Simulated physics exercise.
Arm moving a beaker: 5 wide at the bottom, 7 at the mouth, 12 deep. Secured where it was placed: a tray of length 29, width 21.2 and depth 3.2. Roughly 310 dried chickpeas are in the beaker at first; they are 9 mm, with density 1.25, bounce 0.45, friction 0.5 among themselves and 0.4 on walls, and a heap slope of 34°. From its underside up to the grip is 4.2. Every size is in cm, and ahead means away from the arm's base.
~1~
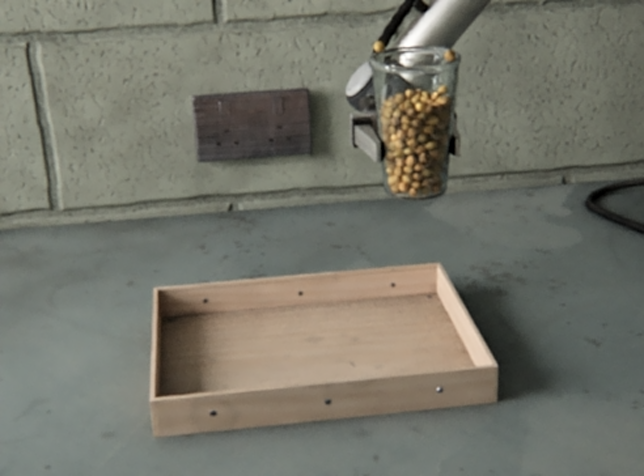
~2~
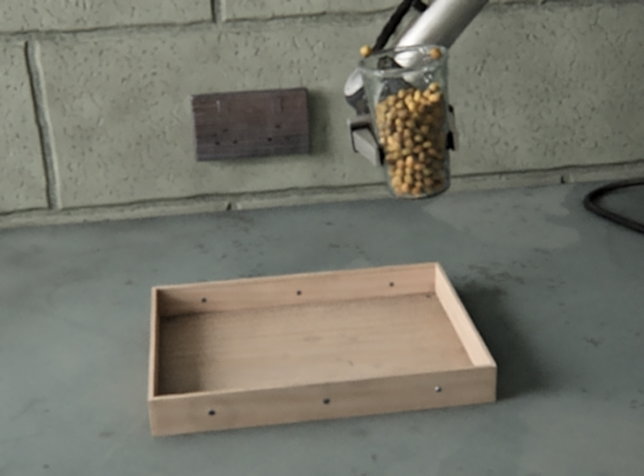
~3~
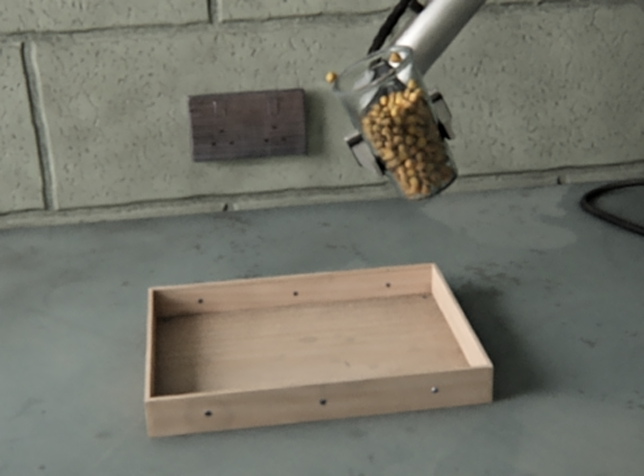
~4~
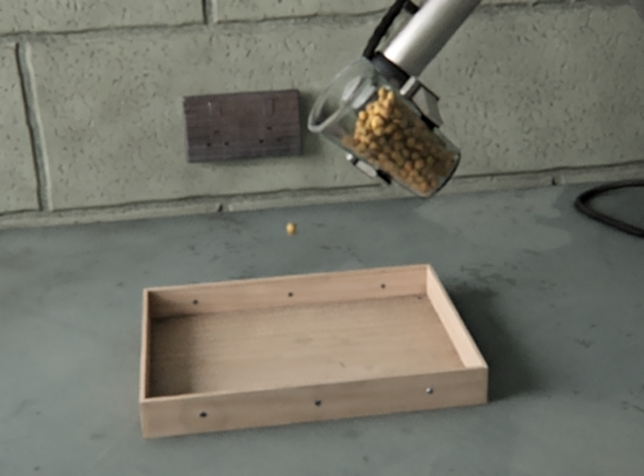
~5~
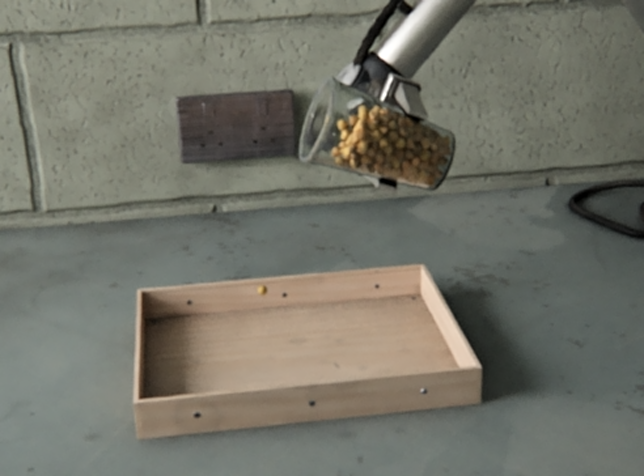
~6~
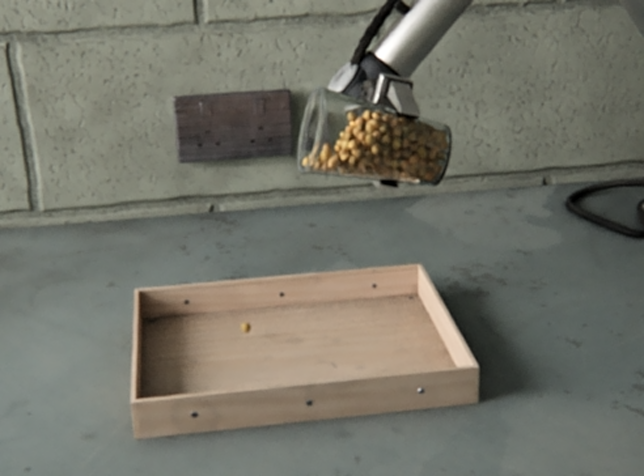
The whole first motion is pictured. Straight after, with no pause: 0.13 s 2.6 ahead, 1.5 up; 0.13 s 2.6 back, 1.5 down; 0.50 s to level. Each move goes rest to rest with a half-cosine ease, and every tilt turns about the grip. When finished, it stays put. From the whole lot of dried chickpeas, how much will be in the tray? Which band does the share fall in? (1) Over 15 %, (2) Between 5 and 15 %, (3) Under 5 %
(2) Between 5 and 15 %.
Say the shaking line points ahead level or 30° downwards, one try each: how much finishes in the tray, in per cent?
10 and 0 %.
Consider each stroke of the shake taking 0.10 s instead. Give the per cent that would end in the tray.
It would come to roughly 25 %.
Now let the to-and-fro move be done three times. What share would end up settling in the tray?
Roughly 35 in a hundred.
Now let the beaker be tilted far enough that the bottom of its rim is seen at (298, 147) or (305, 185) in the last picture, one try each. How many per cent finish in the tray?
Estimates in order: 0 % and 30 %.
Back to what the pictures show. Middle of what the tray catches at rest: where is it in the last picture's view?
I'd say somewhere near (245, 360) in the final view.
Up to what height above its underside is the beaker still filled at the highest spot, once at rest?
Roughly 10.0 cm.
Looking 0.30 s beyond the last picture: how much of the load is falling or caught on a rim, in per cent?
Roughly 6 per cent.
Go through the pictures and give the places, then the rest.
The first picture shows the beaker middle at (416, 126), level; upper third of the load around (417, 109), from x 380 to 450, top at y 45; 308 in the beaker.
The second picture shows the beaker middle at (412, 126), tilted 7° forward; upper third of the load around (411, 109), from x 365 to 440, top at y 50.
The third picture shows the beaker middle at (402, 129), tilted 26° forward; upper third of the load around (399, 113), from x 330 to 450, top at y 60; 307 in the beaker, 1 in flight or on a rim.
The fourth picture shows the beaker middle at (391, 135), tilted 48° forward; upper third of the load around (386, 121), from x 290 to 450, top at y 90; 307 in the beaker, 1 in flight or on a rim.
The fifth picture shows the beaker middle at (381, 141), tilted 67° forward; upper third of the load around (381, 127), from x 260 to 445, top at y 110; 307 in the beaker, 1 in the tray.
The sixth picture shows the beaker middle at (378, 143), tilted 74° forward; upper third of the load around (386, 131), from x 245 to 440, top at y 115; 307 in the beaker, 1 in the tray.
Then, 0.30 s on, tilted 73° forward, highest piece 22 above the table; 287 in the beaker, 2 in the tray, 19 in flight or on a rim.
Then, 0.61 s on, tilted 16° forward, highest piece 27 above the table; 276 in the beaker, 29 in the tray, 3 in flight or on a rim.
Then, 0.96 s on, level, highest piece 26 above the table; 276 in the beaker, 32 in the tray.
Then, 2.01 s on, level, highest piece 26 above the table; 276 in the beaker, 32 in the tray.
In the end, 276 in the beaker, 32 in the tray. That is 10 % in the tray.
